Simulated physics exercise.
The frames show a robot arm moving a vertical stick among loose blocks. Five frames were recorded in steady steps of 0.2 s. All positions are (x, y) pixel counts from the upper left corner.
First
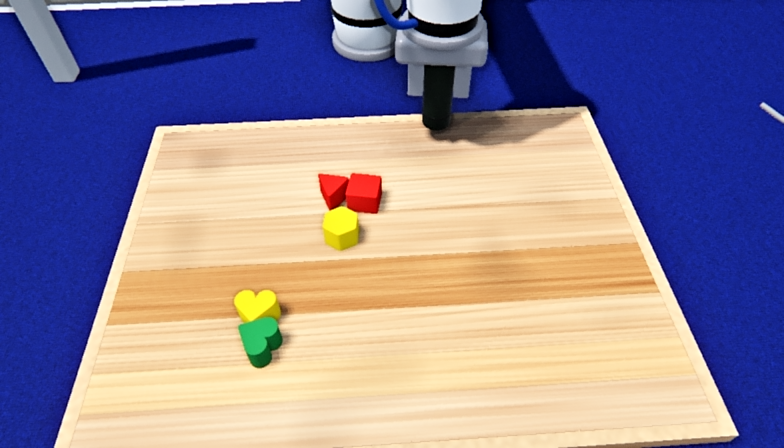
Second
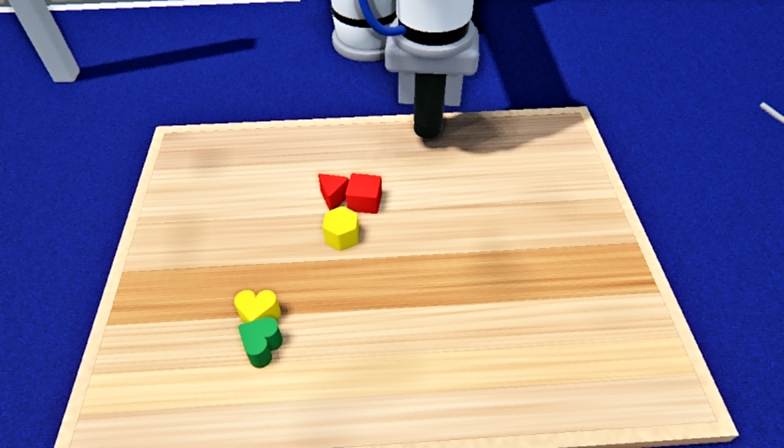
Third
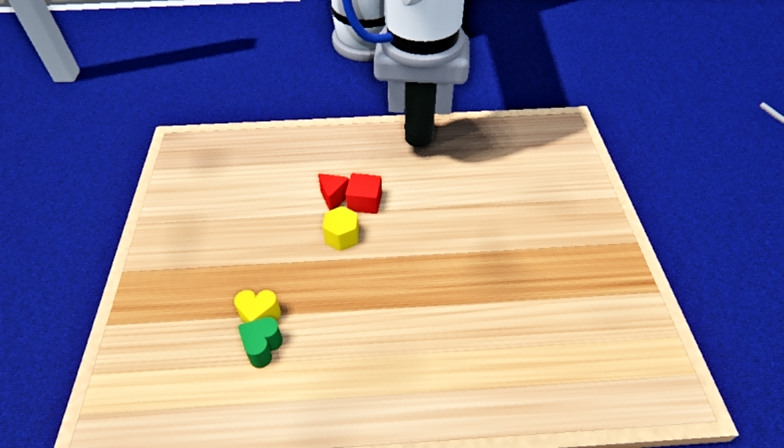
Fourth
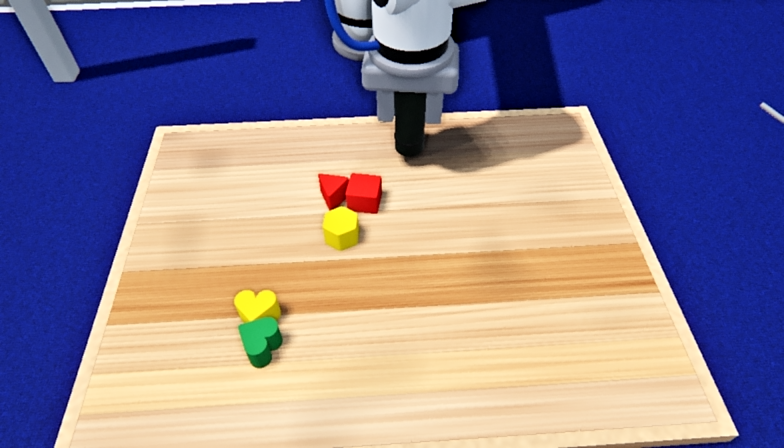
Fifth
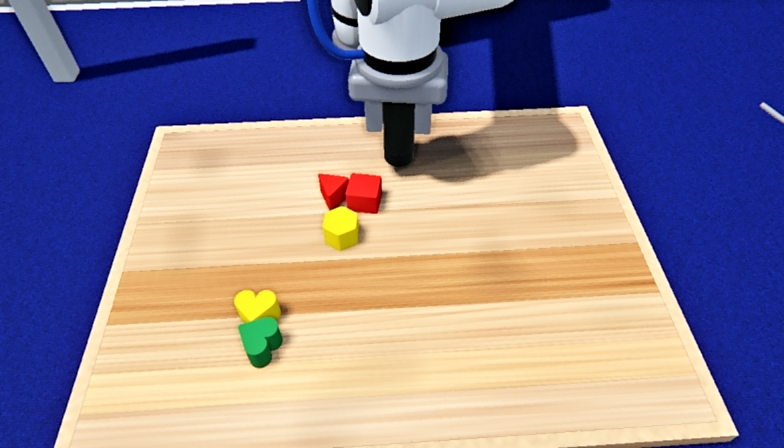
A robot arm sliding a black stick slowly left and nearer across a wooden board, the red, yellow and green blocks staying still.
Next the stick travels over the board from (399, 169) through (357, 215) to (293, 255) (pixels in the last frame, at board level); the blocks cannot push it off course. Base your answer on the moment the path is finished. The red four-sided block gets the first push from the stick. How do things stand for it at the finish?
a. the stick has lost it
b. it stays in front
The answer is b.
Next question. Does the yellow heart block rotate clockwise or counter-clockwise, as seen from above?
The answer is clockwise.
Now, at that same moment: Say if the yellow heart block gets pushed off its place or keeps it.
The push reaches it.
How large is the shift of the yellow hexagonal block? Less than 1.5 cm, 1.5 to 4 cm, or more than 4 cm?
Shift of over 4 cm.
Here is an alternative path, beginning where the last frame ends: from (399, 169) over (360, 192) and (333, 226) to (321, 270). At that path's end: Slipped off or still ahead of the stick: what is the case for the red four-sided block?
Final position: Ahead.
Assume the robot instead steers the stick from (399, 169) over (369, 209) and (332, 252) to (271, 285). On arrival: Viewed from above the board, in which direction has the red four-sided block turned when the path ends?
It swings round clockwise.
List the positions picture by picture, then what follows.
In the first picture, tip of the stick at (436, 123), middles of tops, yellow heart block at (254, 302), red triangular piece at (332, 182), yellow hexagonal block at (340, 220), red four-sided block at (364, 184).
In the second picture, stick at (428, 130), nothing pushed.
In the third picture, stick at (419, 139), nothing pushed.
In the fourth picture, stick at (409, 148), nothing pushed.
In the fifth picture, stick at (399, 158), yellow heart block at (254, 302), red triangular piece at (332, 182), yellow hexagonal block at (340, 220), red four-sided block at (364, 184).
On the path given first. One third of the way, stick at (370, 188); yellow hexagonal block at (335, 226); red four-sided block at (348, 201), turned 25° clockwise.
Two thirds of the way, stick at (337, 219); yellow hexagonal block at (302, 263); red four-sided block at (313, 235), turned 20° clockwise.
At the end, stick at (290, 244); yellow heart block at (246, 309), turned 35° clockwise; red triangular piece unmoved; yellow hexagonal block at (284, 298), turned 40° anticlockwise; red four-sided block at (273, 269), turned 15° anticlockwise.
